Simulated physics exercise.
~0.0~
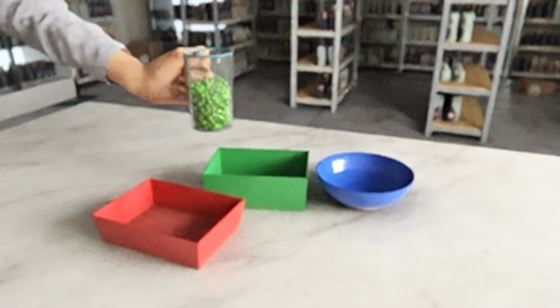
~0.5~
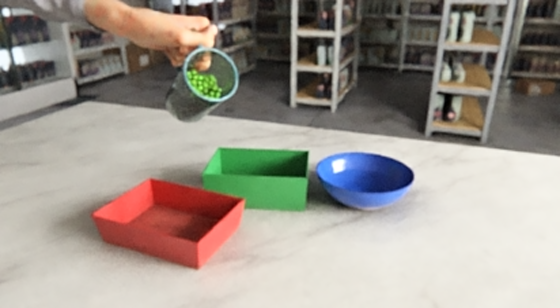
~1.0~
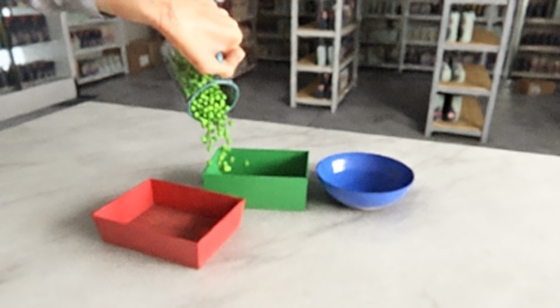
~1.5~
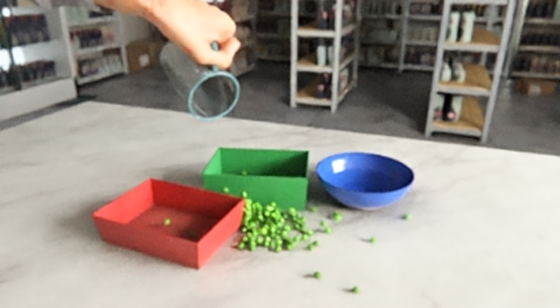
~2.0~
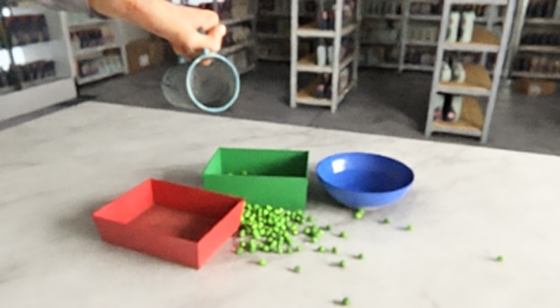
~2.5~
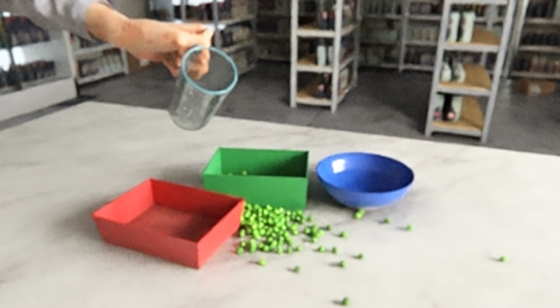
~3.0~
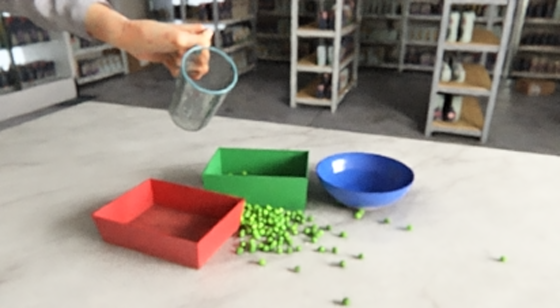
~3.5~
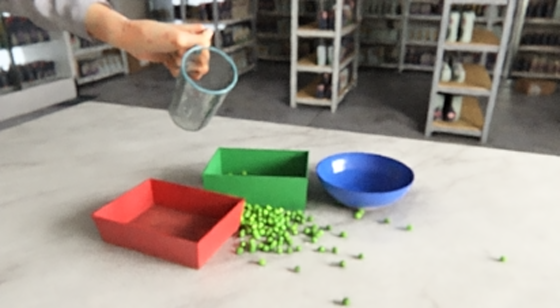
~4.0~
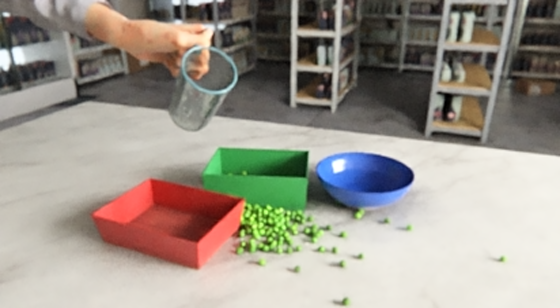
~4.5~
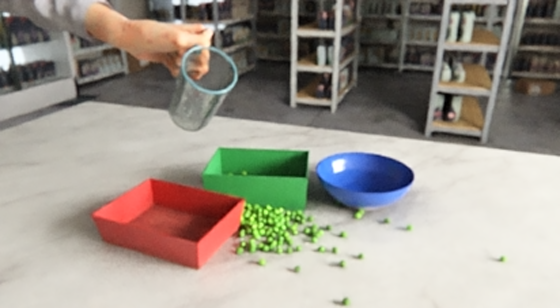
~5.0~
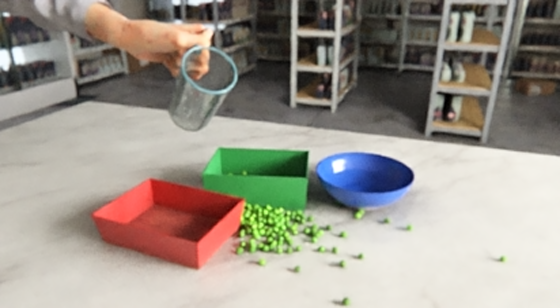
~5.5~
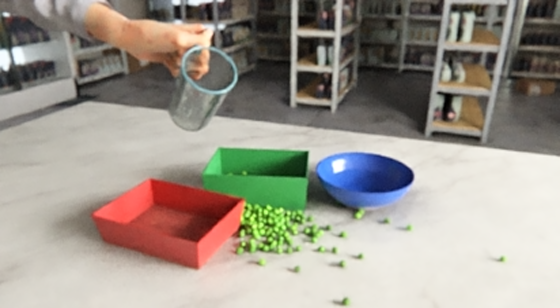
Hand tipping a clear cup of green peas over a green tin, many spilling onto the table, then holding the emptied cup tilted.
